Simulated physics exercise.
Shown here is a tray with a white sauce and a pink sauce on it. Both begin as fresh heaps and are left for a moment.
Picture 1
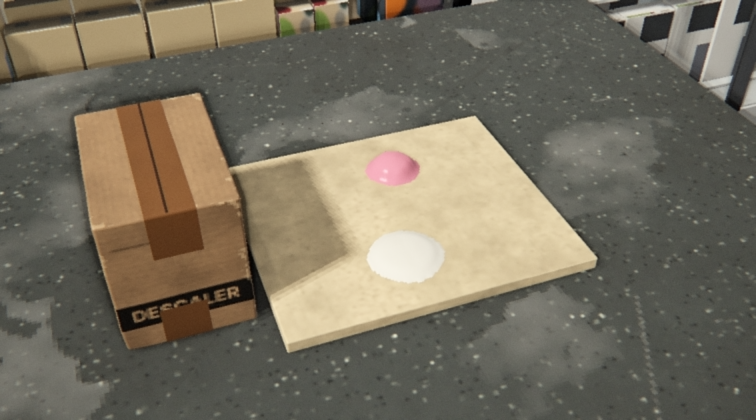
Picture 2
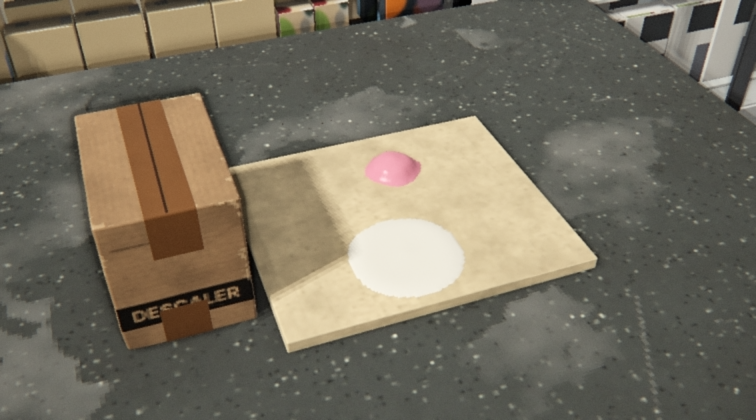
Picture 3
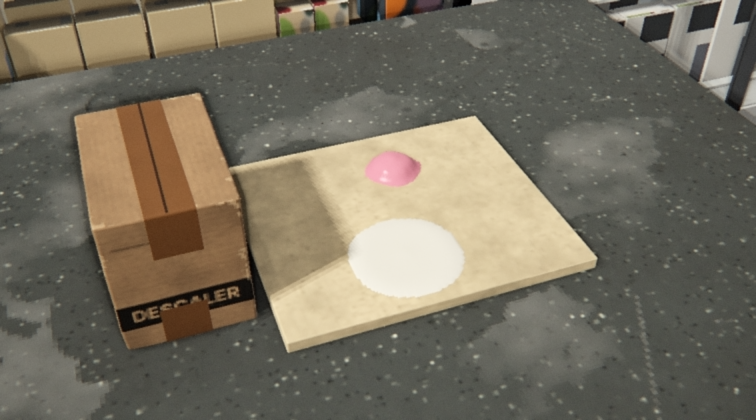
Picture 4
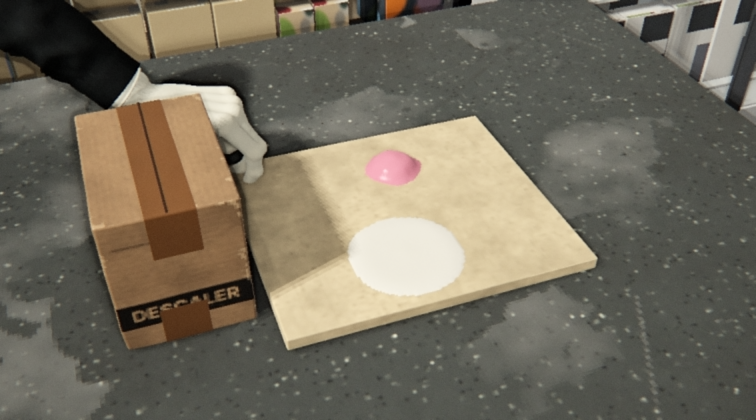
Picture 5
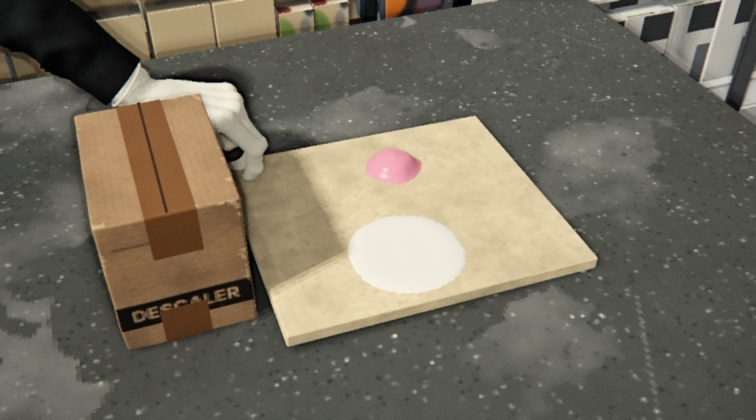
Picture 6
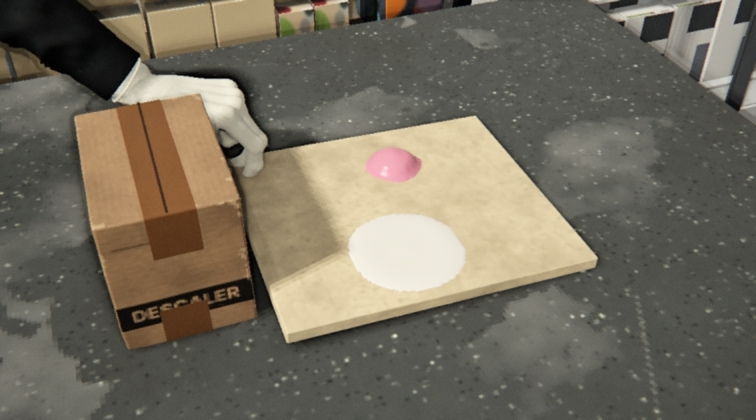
We see a white mound and a pink mound on a flat board beside a cardboard box; the white one spreads into a thin pool while the pink keeps its shape, then a gloved hand grips the board's left end and raises it slightly.
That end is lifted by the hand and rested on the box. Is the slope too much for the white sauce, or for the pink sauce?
In order: The white sauce drops off; the pink sauce does not drop off.
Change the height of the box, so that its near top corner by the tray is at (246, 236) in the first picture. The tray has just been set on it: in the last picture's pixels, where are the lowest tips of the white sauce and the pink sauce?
Taken in turn, the fronts are at (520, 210) and (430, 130).
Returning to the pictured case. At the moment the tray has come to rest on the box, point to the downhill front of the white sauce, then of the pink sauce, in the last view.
First (545, 207), then (435, 119).
Shortly, slope about 30°; the white sauce has crept down a long way; the pink sauce has not moved.
Then, the white sauce is dripping off the low end; the pink sauce has not moved.
At the finish, slope about 30°; the white sauce is dripping off the low end; the pink sauce has not moved.
